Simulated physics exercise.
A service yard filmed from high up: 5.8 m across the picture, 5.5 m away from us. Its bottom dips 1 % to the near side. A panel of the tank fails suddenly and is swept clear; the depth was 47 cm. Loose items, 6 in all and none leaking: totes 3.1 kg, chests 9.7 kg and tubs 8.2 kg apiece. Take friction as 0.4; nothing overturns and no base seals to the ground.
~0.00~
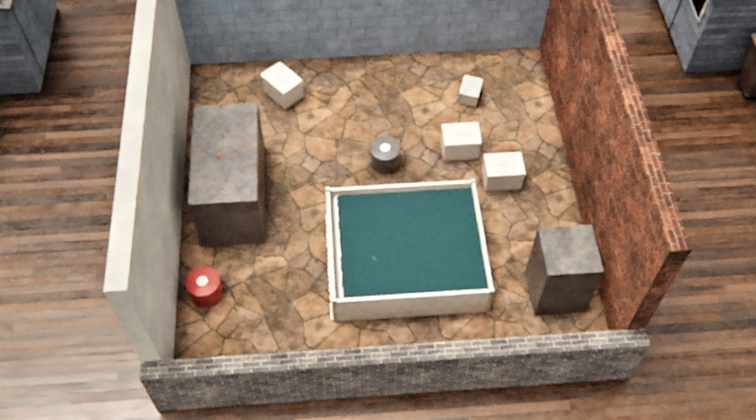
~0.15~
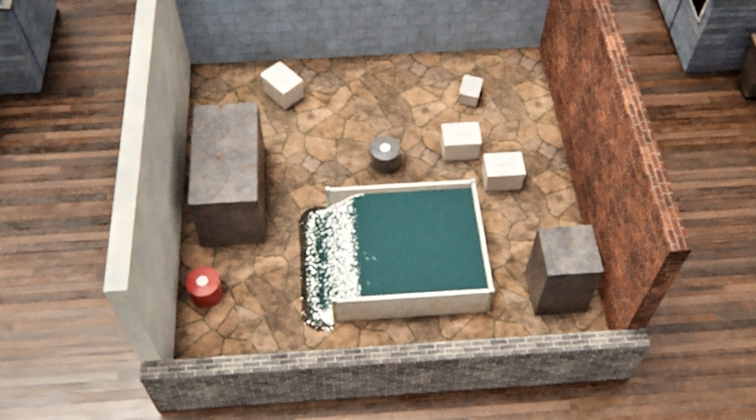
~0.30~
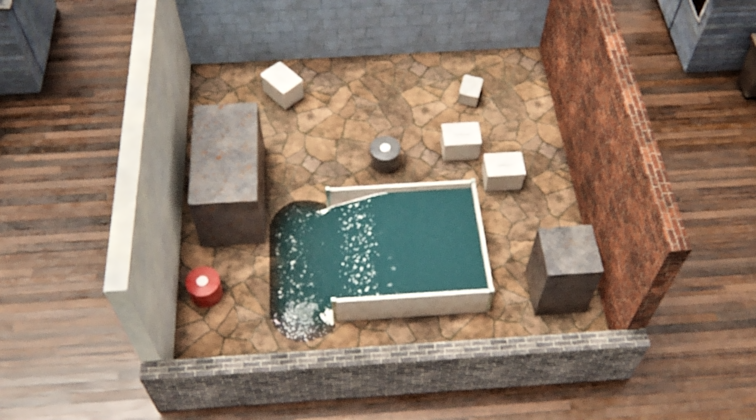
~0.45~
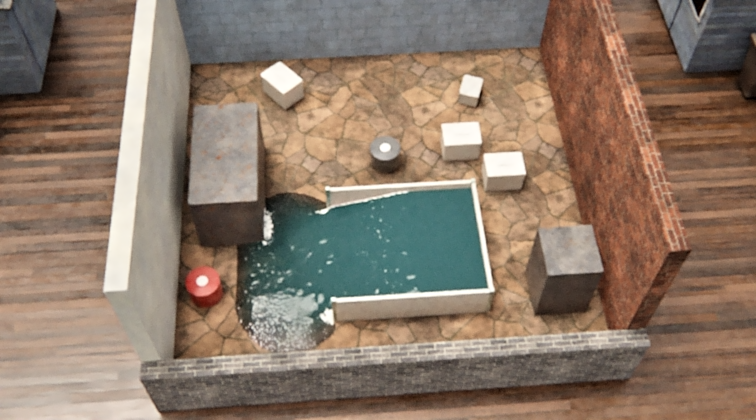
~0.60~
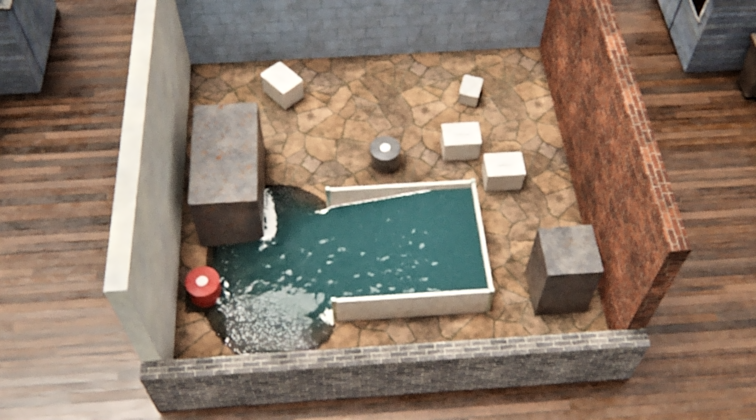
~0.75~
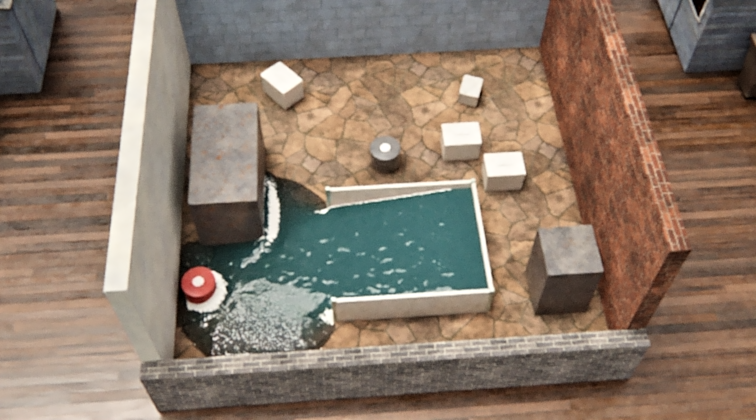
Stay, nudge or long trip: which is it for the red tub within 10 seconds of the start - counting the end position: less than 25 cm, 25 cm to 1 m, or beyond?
Red tub gets carried off.
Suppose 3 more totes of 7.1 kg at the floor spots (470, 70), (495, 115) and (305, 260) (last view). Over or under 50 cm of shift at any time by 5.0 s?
In that order: Less, short of it, over.
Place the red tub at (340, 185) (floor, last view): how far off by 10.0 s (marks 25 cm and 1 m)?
It holds its place.
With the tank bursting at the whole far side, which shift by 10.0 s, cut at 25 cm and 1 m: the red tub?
Then the red tub is nudged along.
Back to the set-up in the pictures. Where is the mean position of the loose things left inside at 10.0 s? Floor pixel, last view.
Near (484, 167).
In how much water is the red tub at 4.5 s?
Roughly 10 cm.
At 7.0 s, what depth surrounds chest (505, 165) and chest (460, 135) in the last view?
About 4 and 3 cm.
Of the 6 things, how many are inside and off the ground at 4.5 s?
At that moment 2.
After 2.0 s the red tub is near (199, 318), 0.7 m from its start, afloat; 1 afloat.
After 4.5 s the red tub is near (435, 335), 3.2 m from its start, afloat; 2 afloat.
After 7.0 s the red tub is near (598, 311), 5.2 m from its start, afloat; 2 afloat.
After 10.0 s the red tub is near (597, 314), 5.2 m from its start, afloat; 5 afloat.
